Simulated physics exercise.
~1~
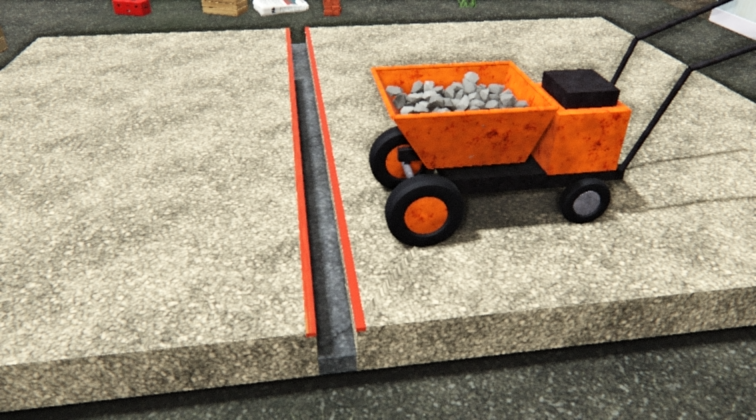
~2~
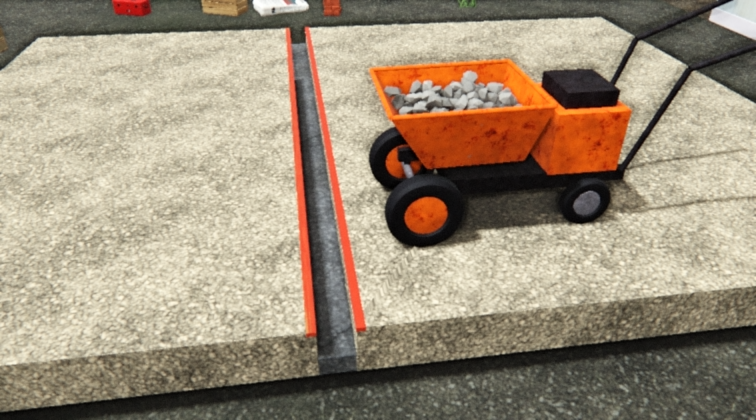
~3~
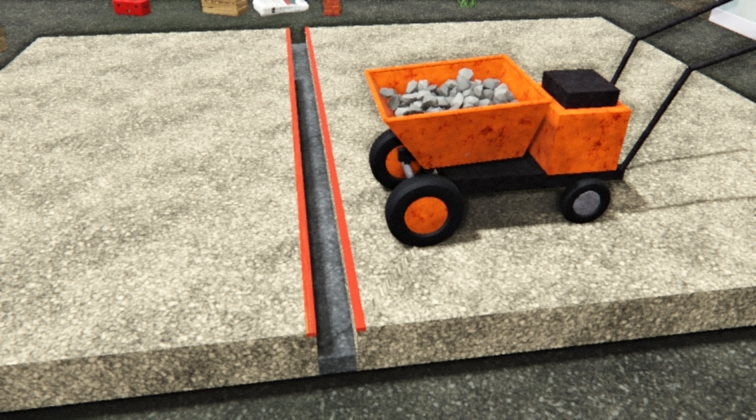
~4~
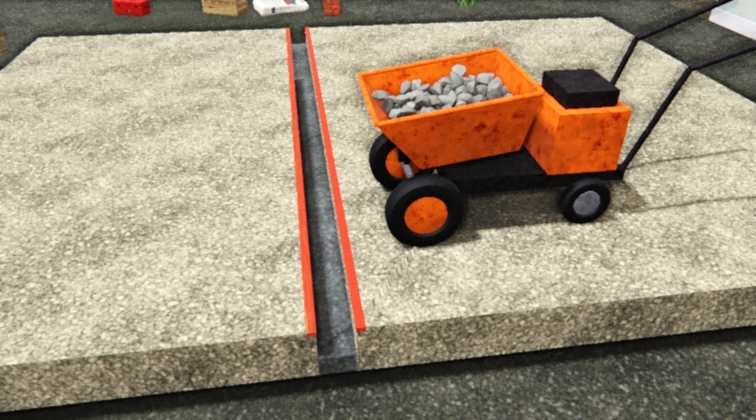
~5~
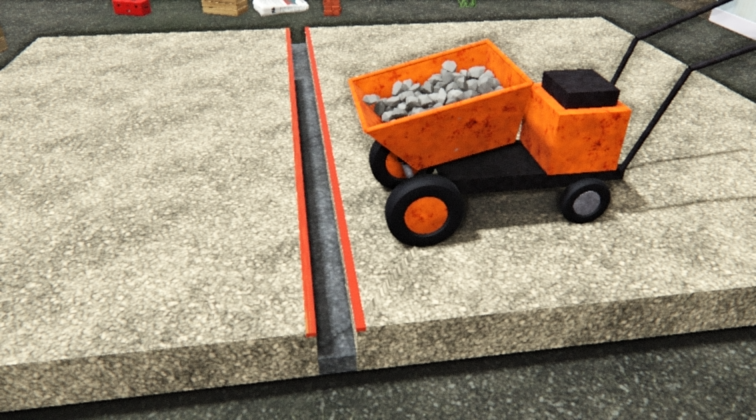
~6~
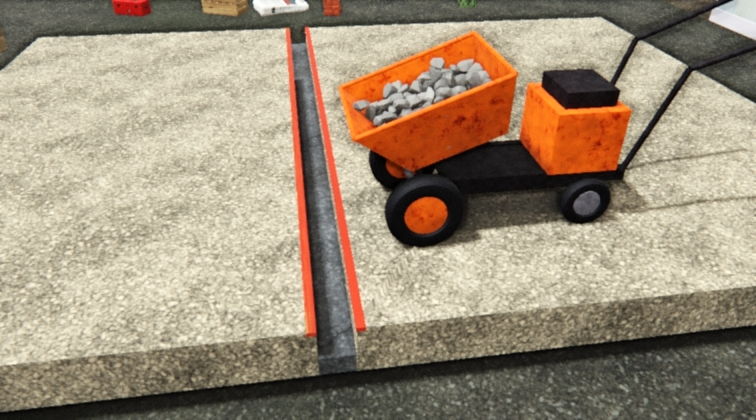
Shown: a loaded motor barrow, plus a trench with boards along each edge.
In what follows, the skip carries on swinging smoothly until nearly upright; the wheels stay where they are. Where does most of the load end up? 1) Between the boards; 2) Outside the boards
Outside the boards (2).
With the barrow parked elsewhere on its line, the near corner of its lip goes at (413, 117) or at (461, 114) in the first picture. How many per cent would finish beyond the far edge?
Position 1: Near 40 %; position 2: Near 10 %.
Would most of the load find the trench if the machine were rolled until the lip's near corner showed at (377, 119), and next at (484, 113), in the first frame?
Position 1 falls short of half; position 2 falls short of half.
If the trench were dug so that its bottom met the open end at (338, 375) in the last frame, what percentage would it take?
Around 10 per cent.
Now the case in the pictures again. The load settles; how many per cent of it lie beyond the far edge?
Near 60 in every hundred.
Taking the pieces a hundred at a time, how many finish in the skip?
Share in the skip: Around 30 %.
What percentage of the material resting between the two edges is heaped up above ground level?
15 per cent or thereabouts.
Just after the last frame, skip tipped steeply; every one in the skip.
A moment on, skip tipped right over; almost all in the skip; about a tenth beyond it; just a few falling.
Further on, skip tipped right over; roughly a third in the skip; just a few in or heaped over the trench; roughly two thirds beyond it.
When it is over, skip tipped right over; roughly a quarter in the skip; about a tenth in or heaped over the trench; roughly two thirds beyond it.
